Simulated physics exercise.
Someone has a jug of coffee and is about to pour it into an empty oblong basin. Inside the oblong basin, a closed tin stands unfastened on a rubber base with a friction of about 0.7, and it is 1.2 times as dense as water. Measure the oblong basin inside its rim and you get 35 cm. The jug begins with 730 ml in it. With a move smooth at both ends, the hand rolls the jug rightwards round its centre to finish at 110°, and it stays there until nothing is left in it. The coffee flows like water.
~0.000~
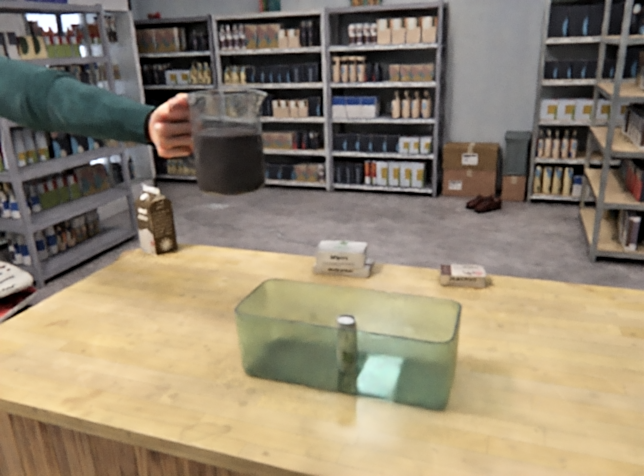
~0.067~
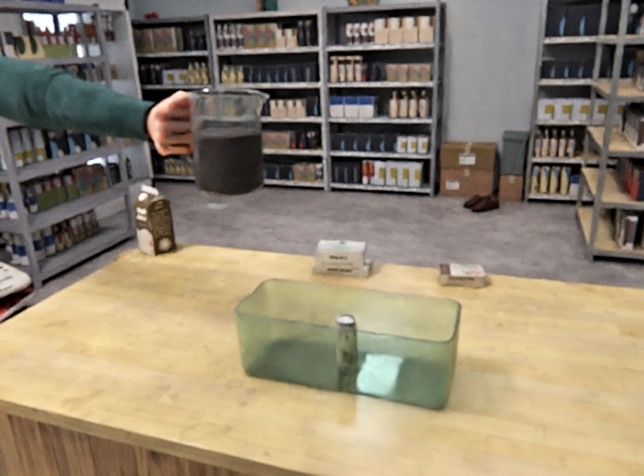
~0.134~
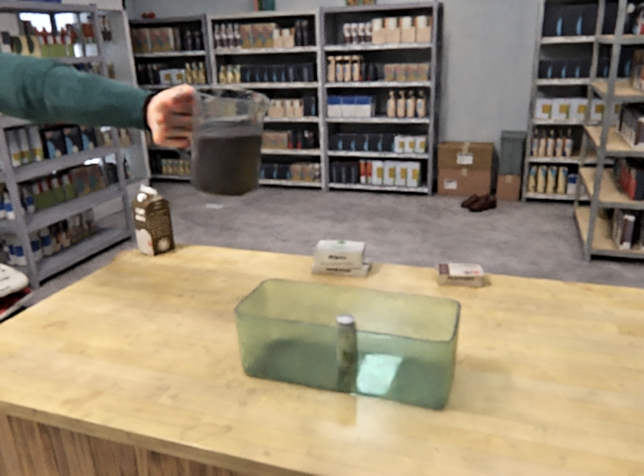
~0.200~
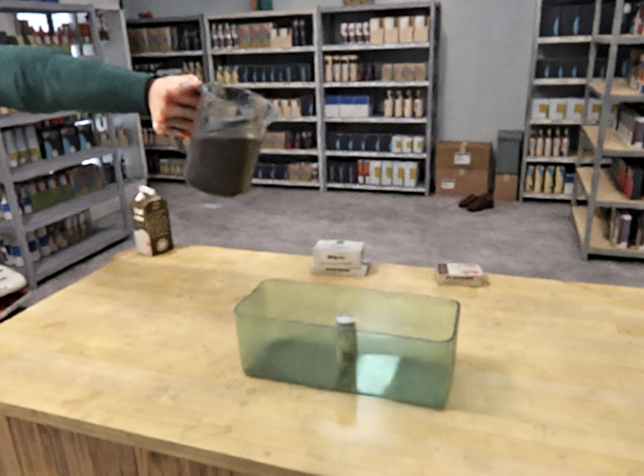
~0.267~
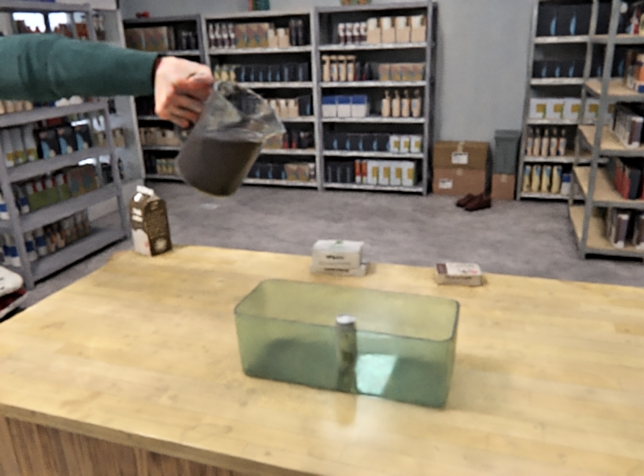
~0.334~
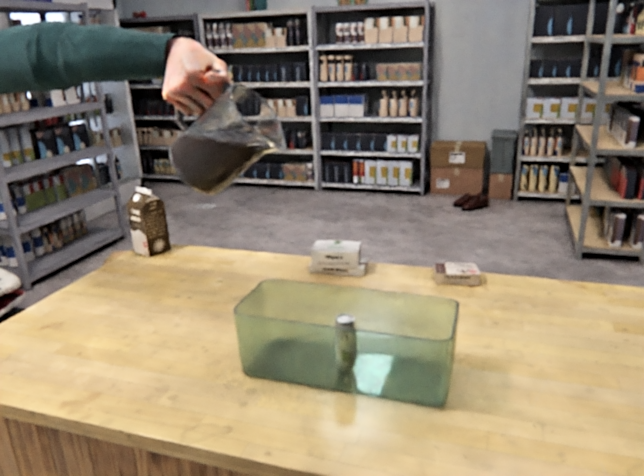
We see a hand holding a glass jug of dark liquid above a wooden table, left of a greenish see-through basin with a small tin inside; the hand steadily tilts the jug rightwards, and the liquid shifts toward its lowered side.
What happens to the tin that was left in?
It tips over.
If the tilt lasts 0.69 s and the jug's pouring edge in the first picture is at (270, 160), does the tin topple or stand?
Then the tin remains standing.
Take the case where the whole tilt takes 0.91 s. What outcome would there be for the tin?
The tin tips over.
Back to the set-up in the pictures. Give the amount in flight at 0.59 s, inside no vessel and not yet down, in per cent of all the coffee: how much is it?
Near 32 per cent at that time.
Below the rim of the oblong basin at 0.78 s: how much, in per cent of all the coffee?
The share is close to 46 percent.
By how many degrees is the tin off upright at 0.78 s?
I'd say it's tipped close to 0 degrees.
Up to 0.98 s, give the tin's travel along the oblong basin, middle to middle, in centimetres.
Estimate: Around 9 cm.
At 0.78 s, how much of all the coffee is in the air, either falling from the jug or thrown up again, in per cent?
Airborne share: Near 34 %.
By 0.59 s the tilt is 105° and 65 per cent is still to pour; the tin stands where it began.
By 0.78 s the tilt is 110° and 19 per cent is still to pour; the tin stands 4 cm from where it began.
By 0.98 s the tilt is 110° and 3 per cent is still to pour; the tin leans 39°.
By 1.19 s the tilt is 110° and 0 per cent is still to pour; the tin lies on its side.
At rest the tin lies on its side.
